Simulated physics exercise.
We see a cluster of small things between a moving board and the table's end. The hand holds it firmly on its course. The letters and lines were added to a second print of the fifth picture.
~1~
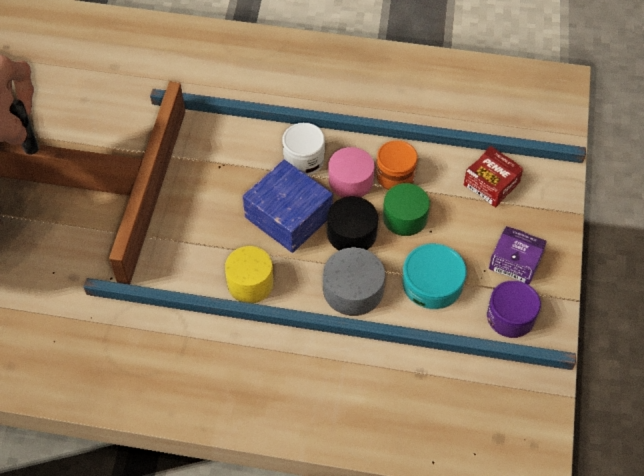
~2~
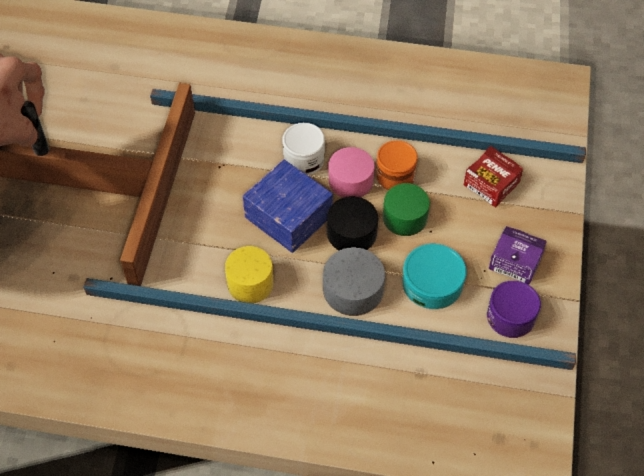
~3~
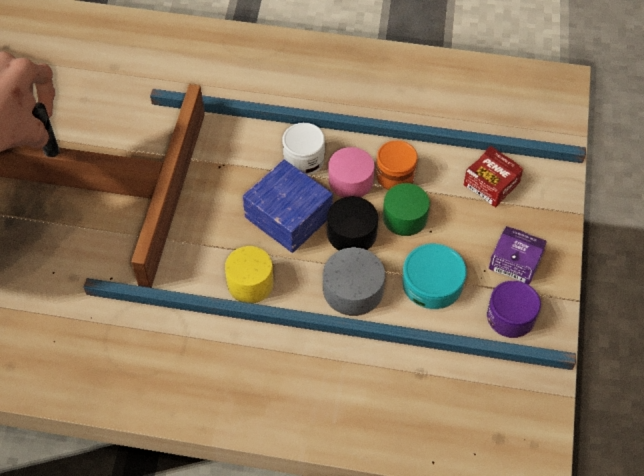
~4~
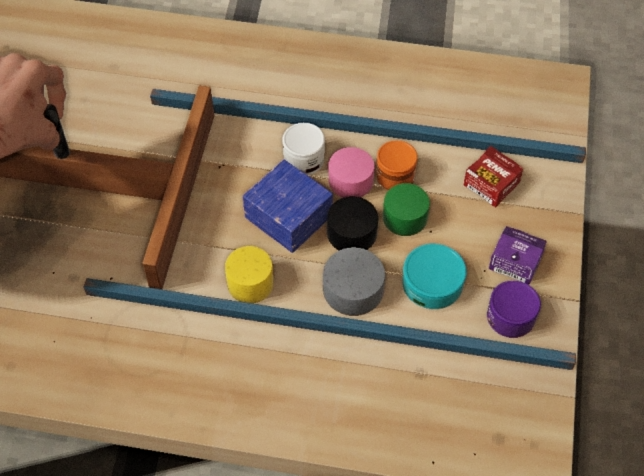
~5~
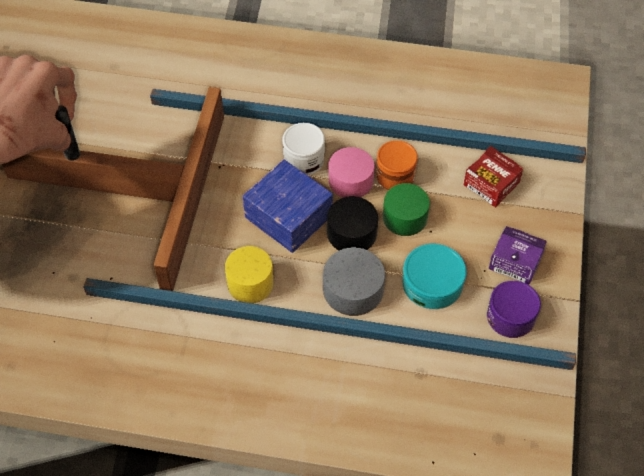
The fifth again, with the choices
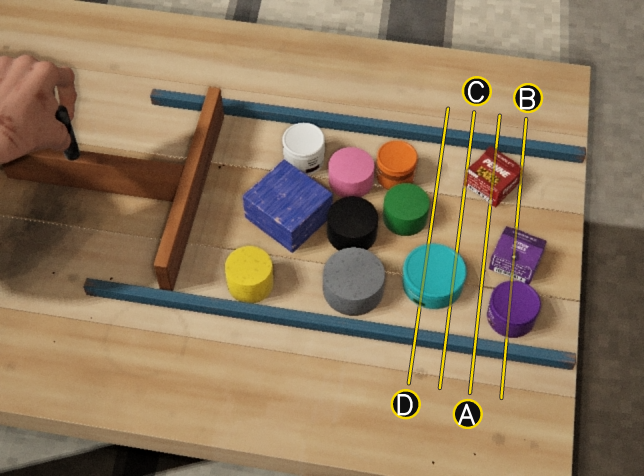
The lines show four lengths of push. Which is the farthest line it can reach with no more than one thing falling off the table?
Stop at D.
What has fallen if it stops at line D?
The purple tub.
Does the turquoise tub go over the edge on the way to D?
No.
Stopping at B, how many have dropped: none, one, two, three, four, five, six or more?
Six or more.
On the copy, A at (486, 242); B at (515, 246); C at (458, 238); D at (430, 234).
On D. First, board (275, 184); yellow pot (289, 281); white tub (317, 151).
Then, board (364, 196); purple tub (541, 318); red box (520, 186).
Finally, board (427, 205); purple tub over the edge; red box (578, 189); one fallen.
By contrast, A drops five; B drops eight; C drops three.
